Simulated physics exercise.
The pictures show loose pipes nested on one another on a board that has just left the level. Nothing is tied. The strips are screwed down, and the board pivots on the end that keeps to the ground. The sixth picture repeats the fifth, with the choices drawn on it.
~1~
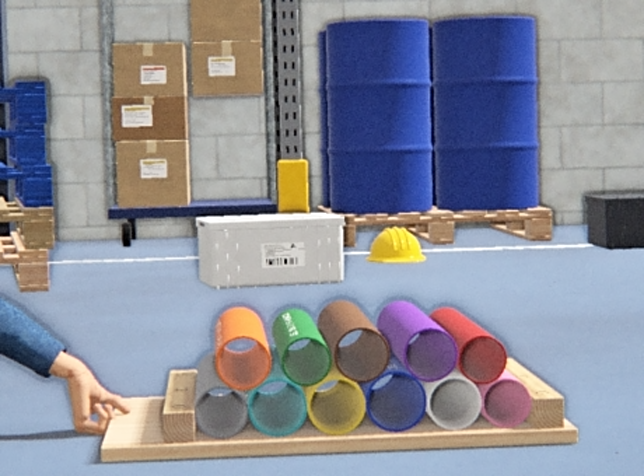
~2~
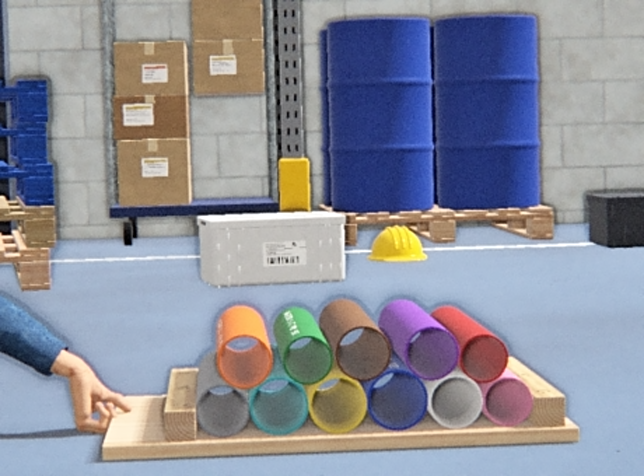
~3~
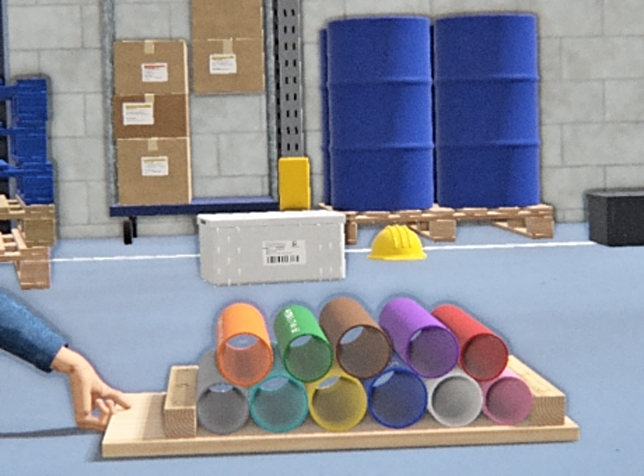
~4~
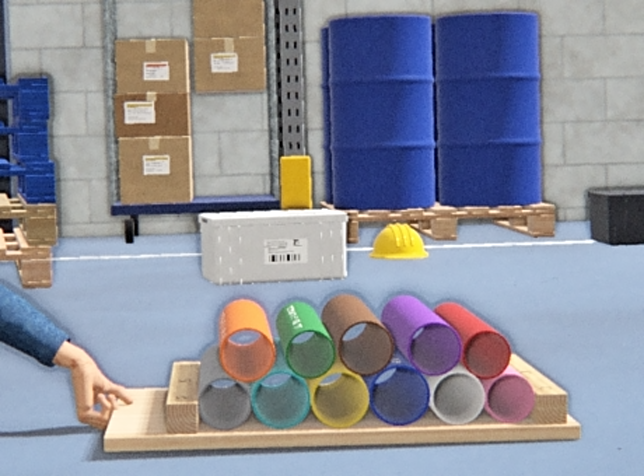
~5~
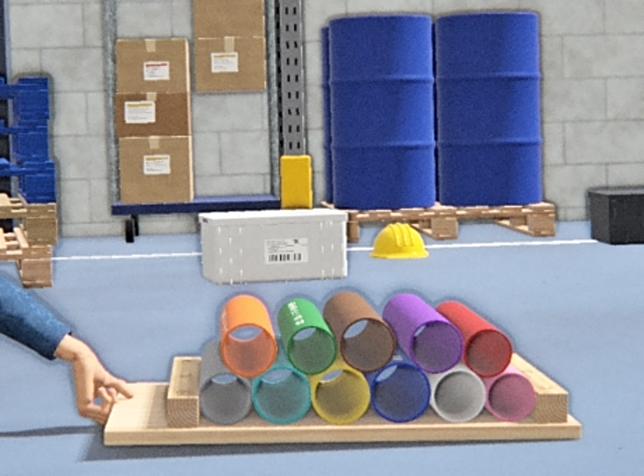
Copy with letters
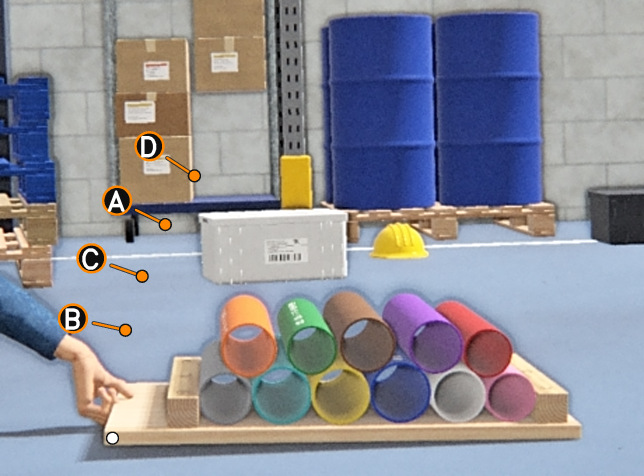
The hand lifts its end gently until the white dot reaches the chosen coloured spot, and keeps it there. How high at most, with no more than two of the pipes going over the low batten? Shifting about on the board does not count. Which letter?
A is the limit.
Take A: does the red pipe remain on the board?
No, with A.
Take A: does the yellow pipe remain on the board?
The yellow pipe: Yes.
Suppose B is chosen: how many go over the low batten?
It comes to none.
On the marked copy, A at (165, 224); B at (125, 330); C at (142, 276); D at (194, 176); the white dot at (112, 438).
With A. Early on, board at 17°.
Further on, board at 28°.
At the end, board at 28°, two over the low batten (purple, red).
As for the rest, B none over the low batten; C none over the low batten; D five over the low batten.
